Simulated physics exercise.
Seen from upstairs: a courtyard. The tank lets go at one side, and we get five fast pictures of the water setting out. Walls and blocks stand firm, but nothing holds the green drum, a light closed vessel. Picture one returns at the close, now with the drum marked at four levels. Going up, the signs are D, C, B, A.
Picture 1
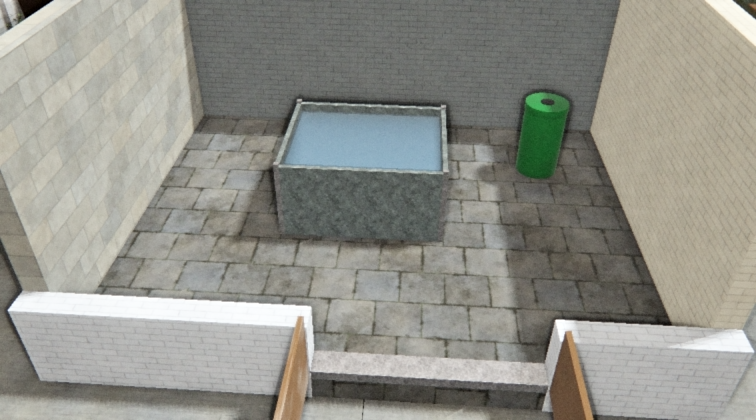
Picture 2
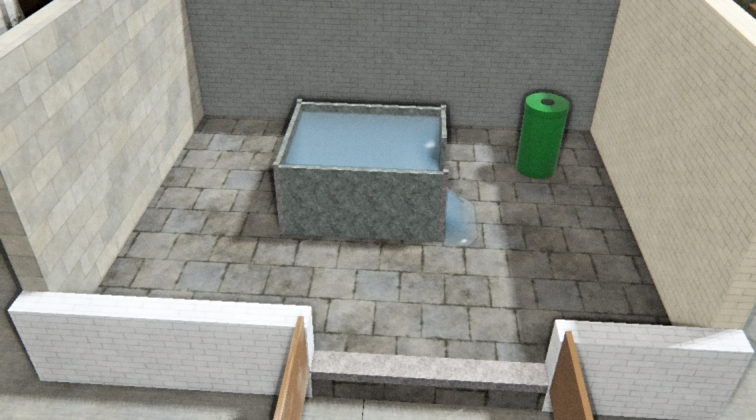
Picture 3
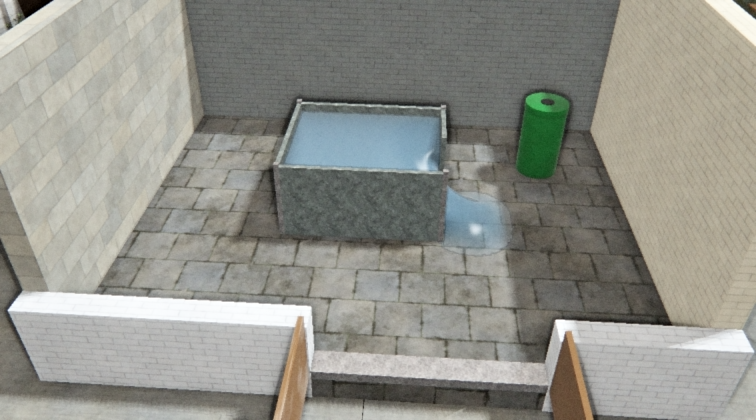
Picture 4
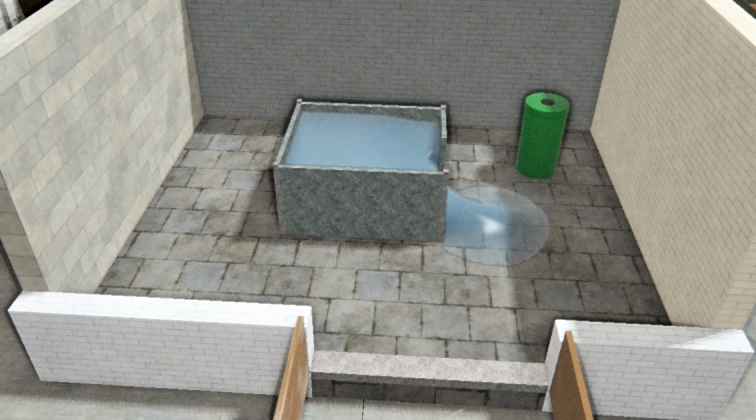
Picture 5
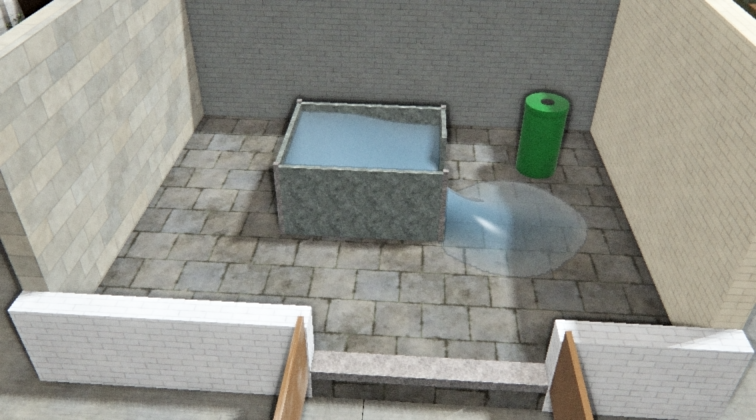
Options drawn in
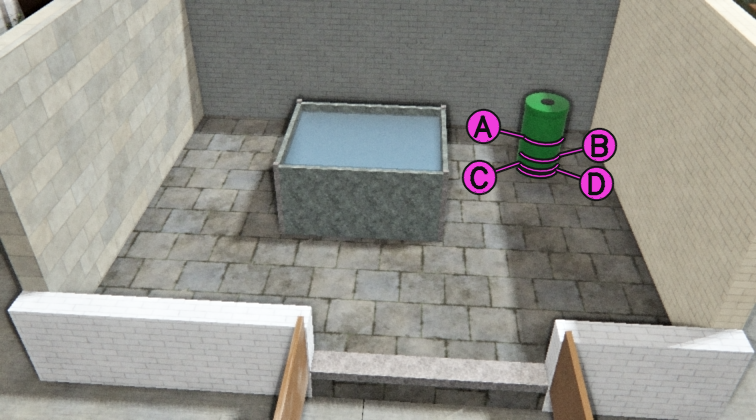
A stone tank full of water leaking from its right side, a puddle spreading across the paving near a green drum.
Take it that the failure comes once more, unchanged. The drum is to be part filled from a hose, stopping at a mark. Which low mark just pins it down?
I would pick mark C.
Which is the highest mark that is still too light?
Mark D.
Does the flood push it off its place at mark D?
Yes, that goes wrong.
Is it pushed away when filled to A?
No.
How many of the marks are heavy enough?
Three of them.
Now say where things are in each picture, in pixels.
In the first picture, lid of the green drum at (547, 102); tank full, its middle at (366, 141); open gate at (432, 317).
In the second picture, 1 % of the ground under water, its edge towards the drum at (467, 205).
In the third picture, 4 % of the ground under water, its edge towards the drum at (494, 201).
In the fourth picture, 6 % of the ground under water, its edge towards the drum at (520, 196).
In the fifth picture, lid of the green drum at (547, 102); 10 % of the ground under water, its edge towards the drum at (518, 184).
In magenta, A at (545, 144); B at (542, 161); C at (540, 171); D at (539, 176); from the bottom up D, C, B, A.
With A, it does not move.
With B, it does not move.
With C, it does not move.
With D, it is pushed about twice its own width away.
